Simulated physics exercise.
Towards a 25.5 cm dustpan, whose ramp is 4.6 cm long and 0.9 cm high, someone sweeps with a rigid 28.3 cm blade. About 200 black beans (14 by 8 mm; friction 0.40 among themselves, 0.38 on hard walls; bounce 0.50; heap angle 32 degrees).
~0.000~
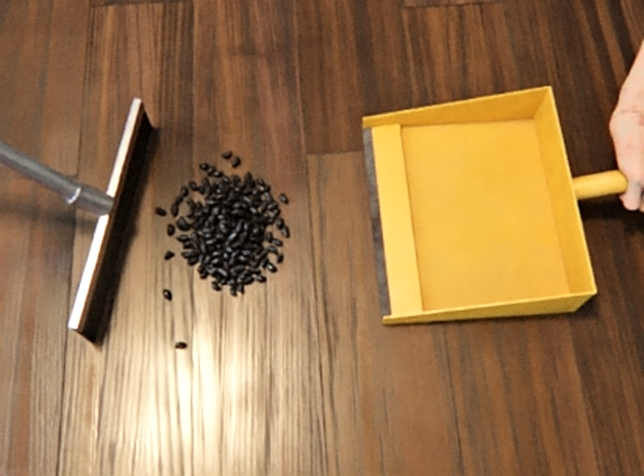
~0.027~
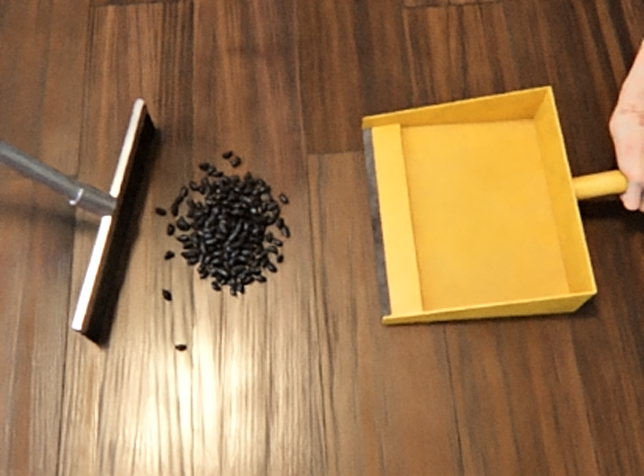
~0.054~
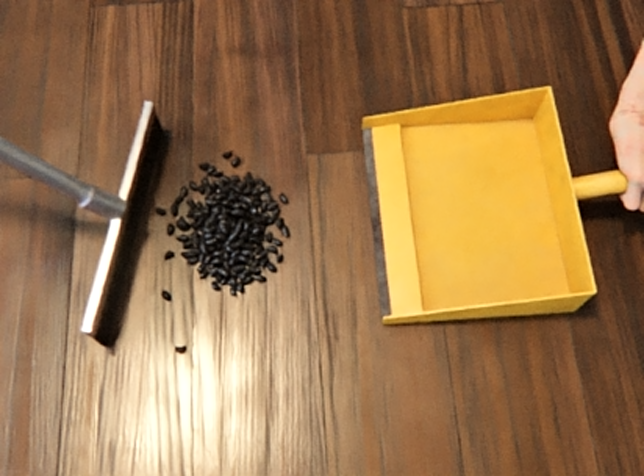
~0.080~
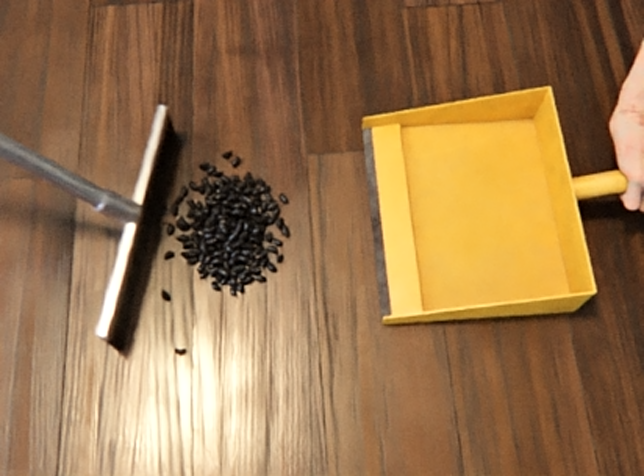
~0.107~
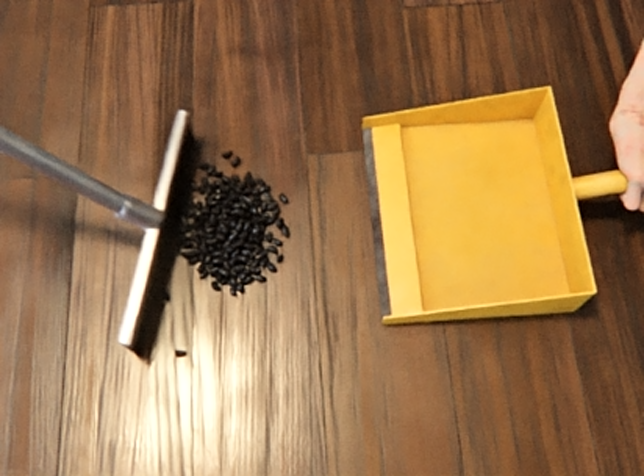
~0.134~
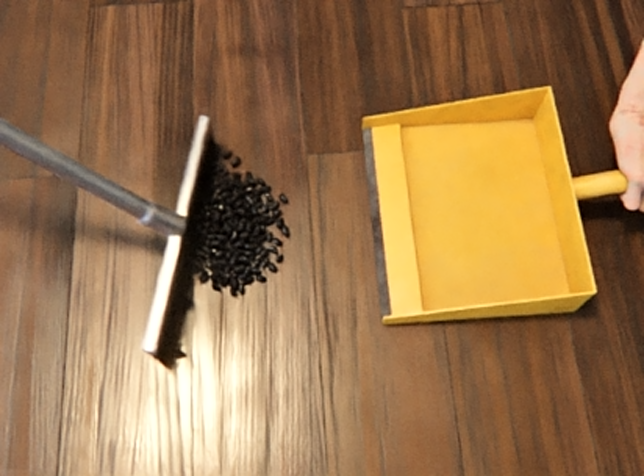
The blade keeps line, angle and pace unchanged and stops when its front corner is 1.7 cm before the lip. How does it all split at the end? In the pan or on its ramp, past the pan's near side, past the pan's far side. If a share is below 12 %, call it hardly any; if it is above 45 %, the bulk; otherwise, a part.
Pan: The bulk. Near side: A part. Far side: Hardly any.
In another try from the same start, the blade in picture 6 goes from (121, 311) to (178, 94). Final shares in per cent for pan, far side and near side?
Per cent by place - pan 10, far side 5, near side 5.
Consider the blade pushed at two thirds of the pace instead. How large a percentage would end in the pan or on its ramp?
Roughly 40 in a hundred.
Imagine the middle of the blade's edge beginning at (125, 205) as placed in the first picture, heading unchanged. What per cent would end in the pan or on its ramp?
It would come to about 60 in a hundred.
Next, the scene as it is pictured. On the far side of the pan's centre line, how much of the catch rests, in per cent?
Roughly 30 in a hundred.
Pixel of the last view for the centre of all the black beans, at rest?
When it all comes to rest, the middle is near (394, 269).
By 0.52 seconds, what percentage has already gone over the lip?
Over the lip by then: Approx. 55 %.
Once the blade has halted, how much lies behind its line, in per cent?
I'd put it near 0 in a hundred.
After 0.24 s, middle of the blade 12 cm from the lip; 0 % over the lip, far side 0 %, near side 5 %.
After 0.31 s, middle of the blade 6 cm from the lip; 5 % over the lip, far side 0 %, near side 10 %.
Then, at 0.52 s, middle of the blade 5 cm from the lip; 55 % over the lip, far side 0 %, near side 15 %.
By 2.7 s all is still; pan 55 %, near side 15 %, far side 0 %, in front of the lip or behind the blade 30 %.
